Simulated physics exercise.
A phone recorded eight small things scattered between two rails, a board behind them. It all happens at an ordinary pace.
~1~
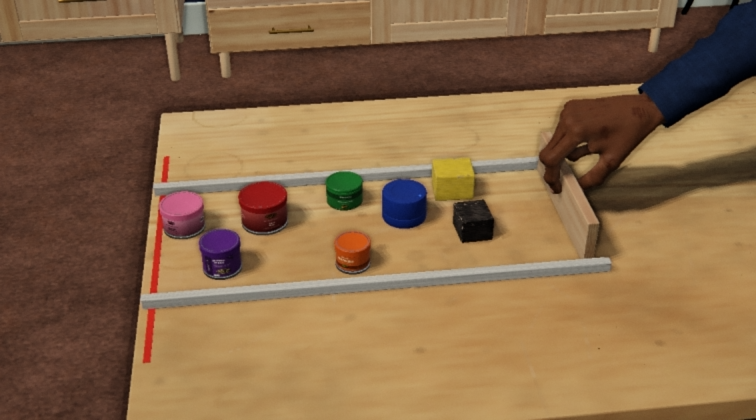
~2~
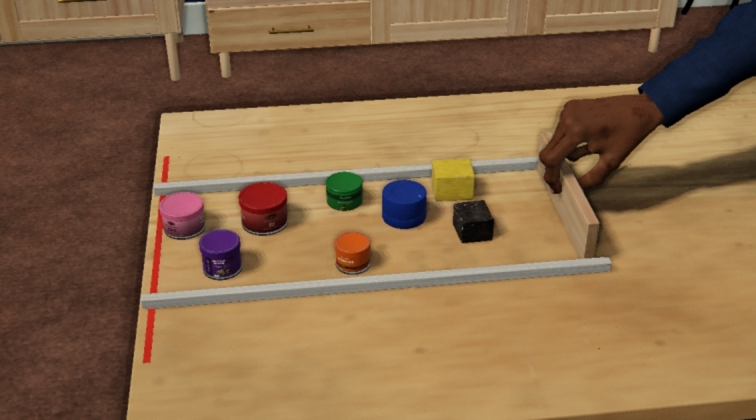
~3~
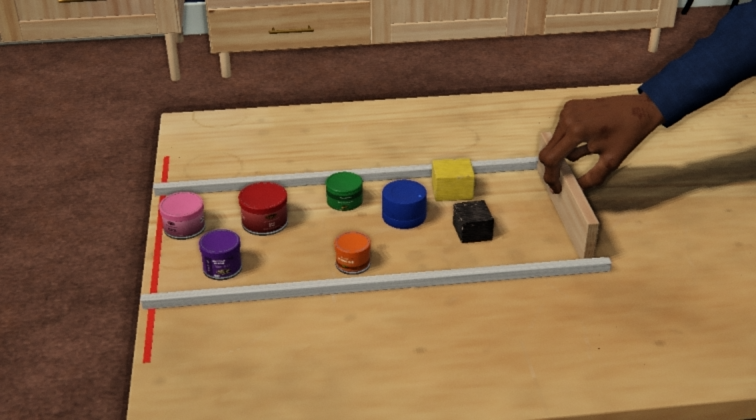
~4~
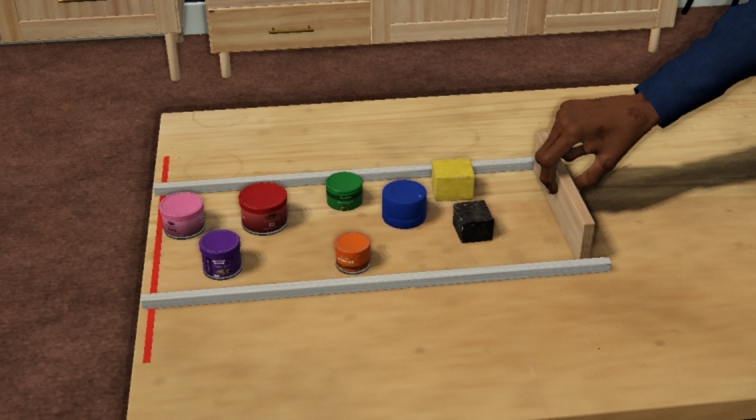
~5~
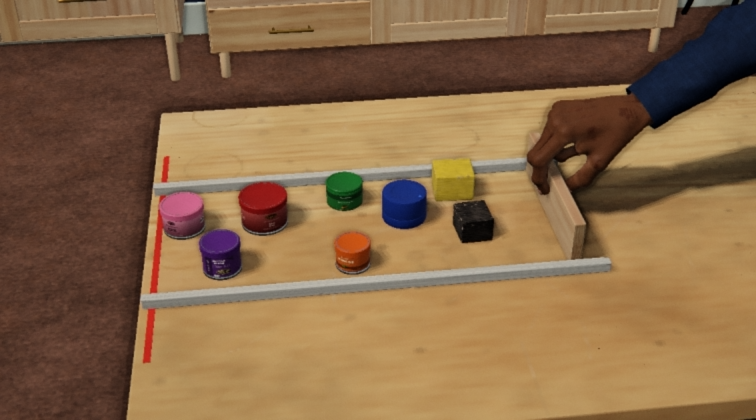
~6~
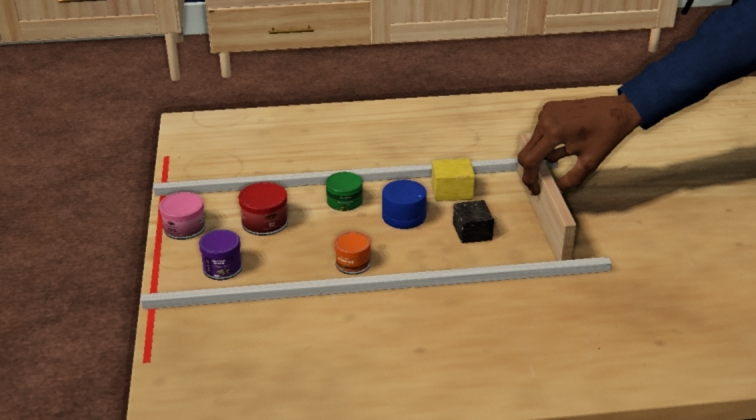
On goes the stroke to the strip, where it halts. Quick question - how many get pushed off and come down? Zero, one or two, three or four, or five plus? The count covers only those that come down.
The number that tumble down is over four.
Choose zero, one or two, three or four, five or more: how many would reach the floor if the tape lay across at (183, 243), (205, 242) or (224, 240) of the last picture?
So in that order I'd say three to four; either three or four; one or two.
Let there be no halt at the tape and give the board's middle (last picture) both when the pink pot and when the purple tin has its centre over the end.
Middle approx. at (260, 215), then approx. at (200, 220).
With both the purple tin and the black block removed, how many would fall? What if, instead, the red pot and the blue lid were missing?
Count: 6 (first case); 6 (second).
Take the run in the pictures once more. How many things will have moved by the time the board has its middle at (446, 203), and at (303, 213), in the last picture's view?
At the first spot the count is 3, and at the second it is 6.
Soon after, none off yet; pink pot at rest near (183, 216); purple tin at rest near (221, 255); red pot at rest near (264, 209).
At rest, the number that fall off is five or more; fallen, black block, yellow block, blue lid, green tub, orange tin, red pot, purple tin and pink pot.
